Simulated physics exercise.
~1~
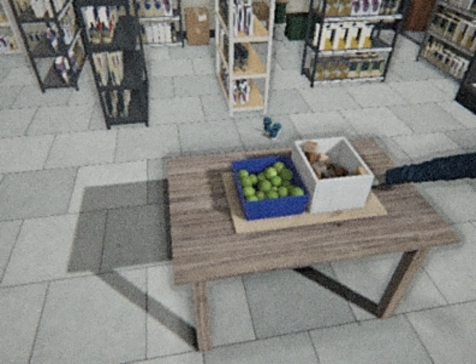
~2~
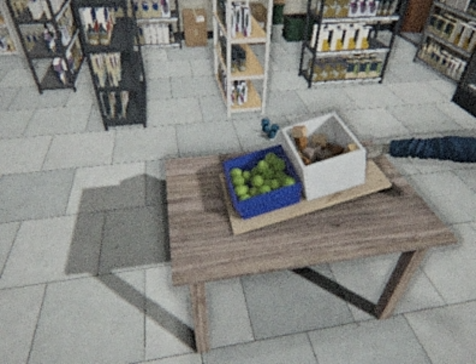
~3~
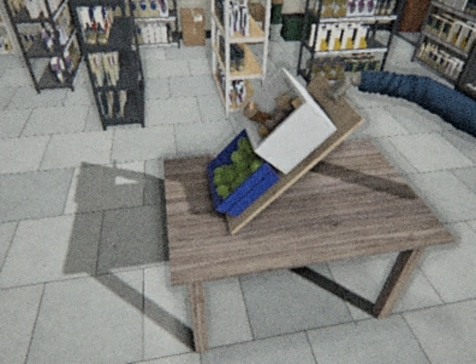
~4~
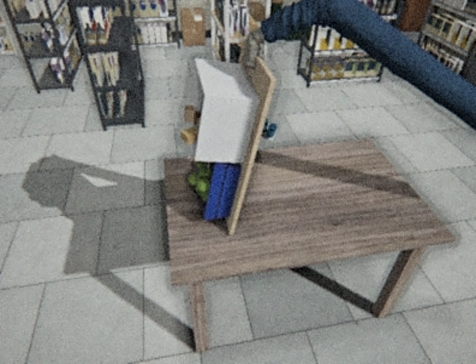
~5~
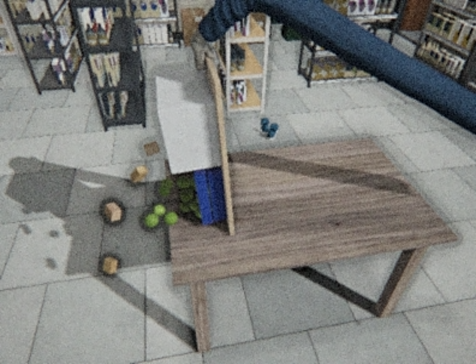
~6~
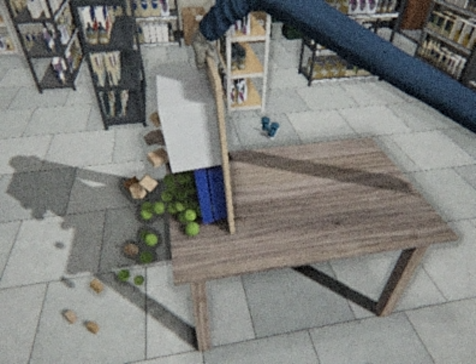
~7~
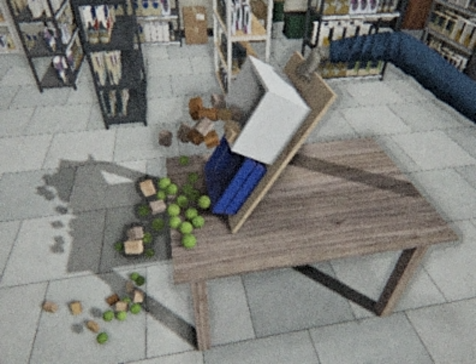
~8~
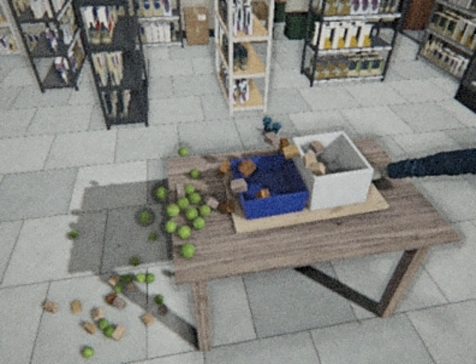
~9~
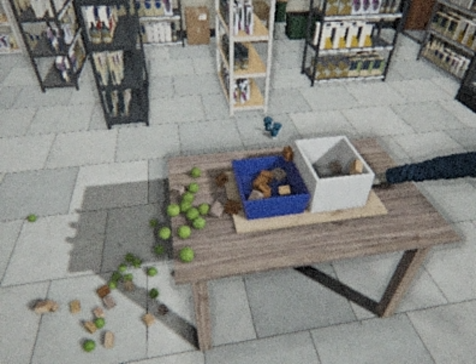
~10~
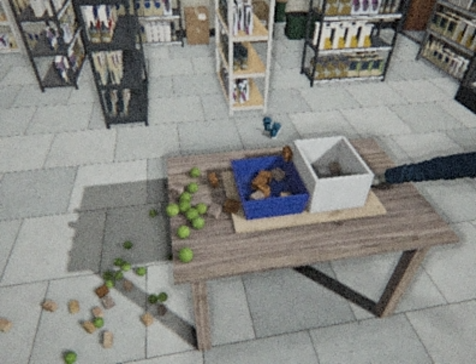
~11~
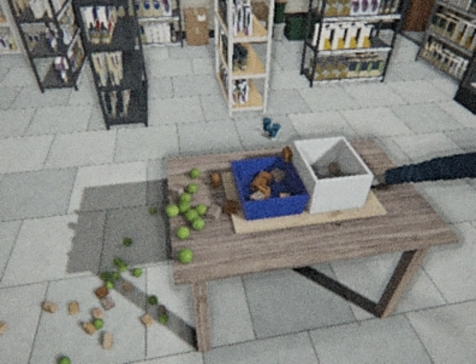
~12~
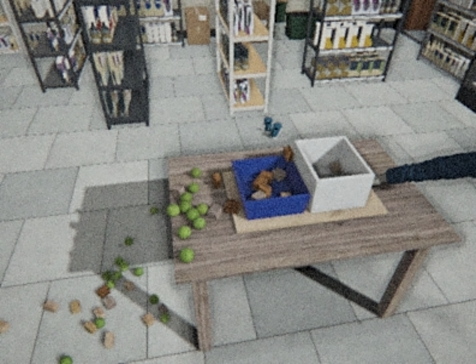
In a shop, a robotic arm tips two boxes left, spilling apples and blocks, then lowers them.
